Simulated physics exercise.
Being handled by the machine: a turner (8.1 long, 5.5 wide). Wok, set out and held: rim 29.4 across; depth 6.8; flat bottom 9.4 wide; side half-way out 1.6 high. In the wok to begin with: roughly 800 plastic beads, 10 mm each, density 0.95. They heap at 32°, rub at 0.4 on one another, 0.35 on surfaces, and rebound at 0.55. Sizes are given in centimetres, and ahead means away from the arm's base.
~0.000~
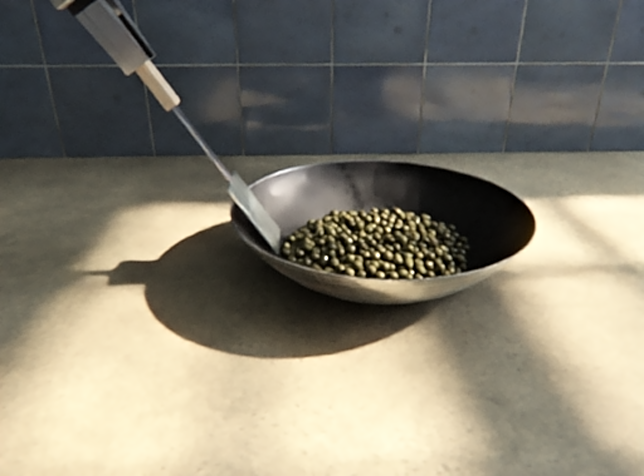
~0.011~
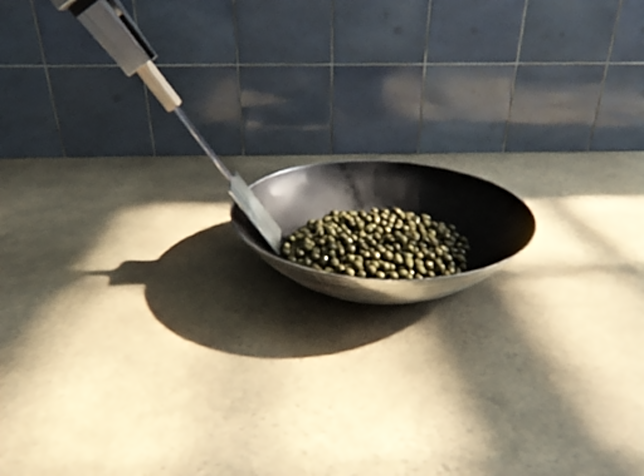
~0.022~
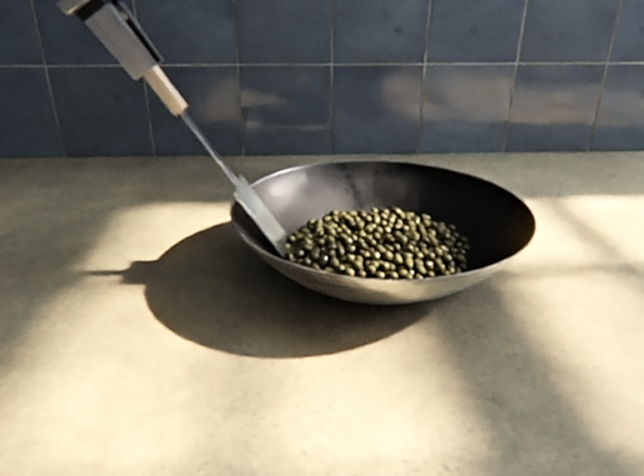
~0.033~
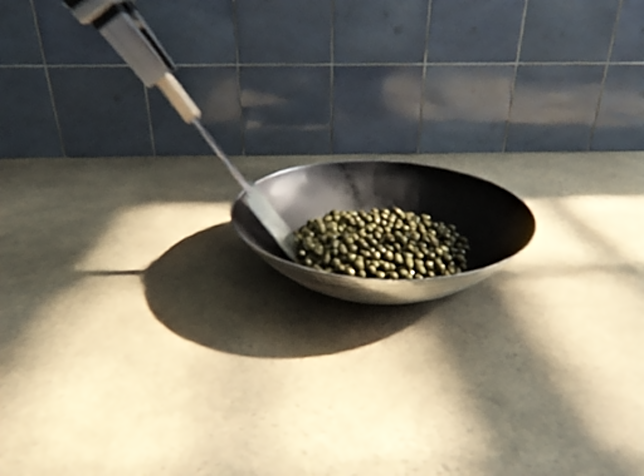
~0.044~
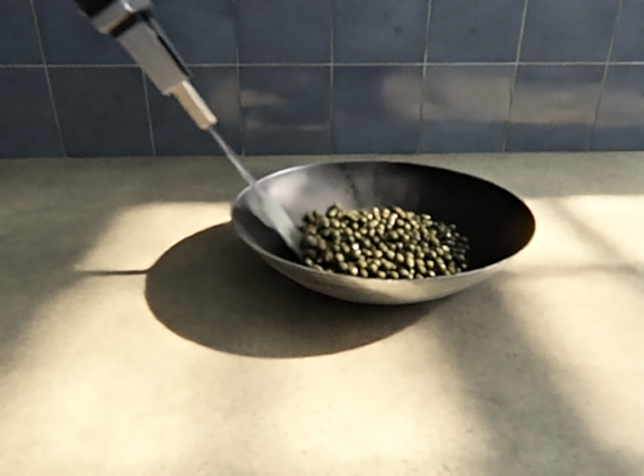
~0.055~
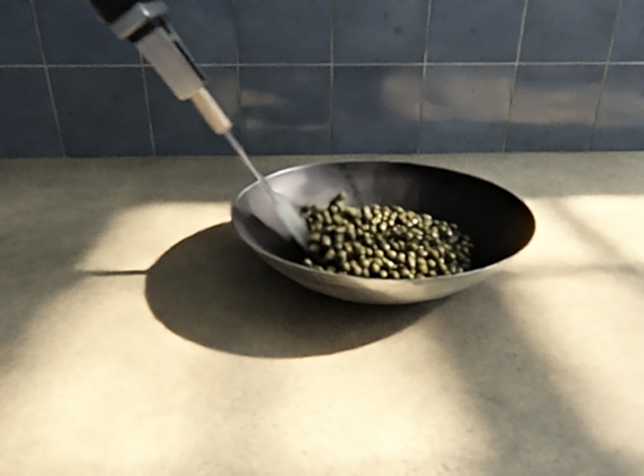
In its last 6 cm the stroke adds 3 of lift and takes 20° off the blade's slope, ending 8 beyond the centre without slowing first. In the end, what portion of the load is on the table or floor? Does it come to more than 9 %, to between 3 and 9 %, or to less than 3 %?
It comes to more than 9 %.
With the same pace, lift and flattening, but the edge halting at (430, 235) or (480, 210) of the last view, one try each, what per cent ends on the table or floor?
I'd say some 5 per cent, then some 20 per cent.
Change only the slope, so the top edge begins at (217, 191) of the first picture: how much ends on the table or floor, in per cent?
Near 15 in a hundred.
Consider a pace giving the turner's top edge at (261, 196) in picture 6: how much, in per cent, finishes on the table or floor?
Estimate: Close to 5 %.
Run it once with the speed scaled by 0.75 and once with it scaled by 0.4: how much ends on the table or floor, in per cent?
Close to 5 and 0 percent respectively.
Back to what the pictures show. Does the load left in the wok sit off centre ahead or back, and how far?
Ahead, by around 3.0 cm.
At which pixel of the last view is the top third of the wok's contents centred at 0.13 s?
Near (409, 231).
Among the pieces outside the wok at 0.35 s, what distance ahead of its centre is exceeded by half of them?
Roughly 22 cm.
By 0.09 s, sloping 57°, highest piece 7 above the table; 804 in the wok.
By 0.13 s, sloping 53°, highest piece 8 above the table; 804 in the wok.
By 0.35 s, sloping 37°, highest piece 10 above the table; 704 in the wok, 32 on the table or floor, 68 on the blade or in flight.
By 1.40 s, sloping 37°, highest piece 6 above the table; 702 in the wok, 102 on the table or floor.
Final count, 702 in the wok, 102 on the table or floor. That is 13 % on the table or floor.
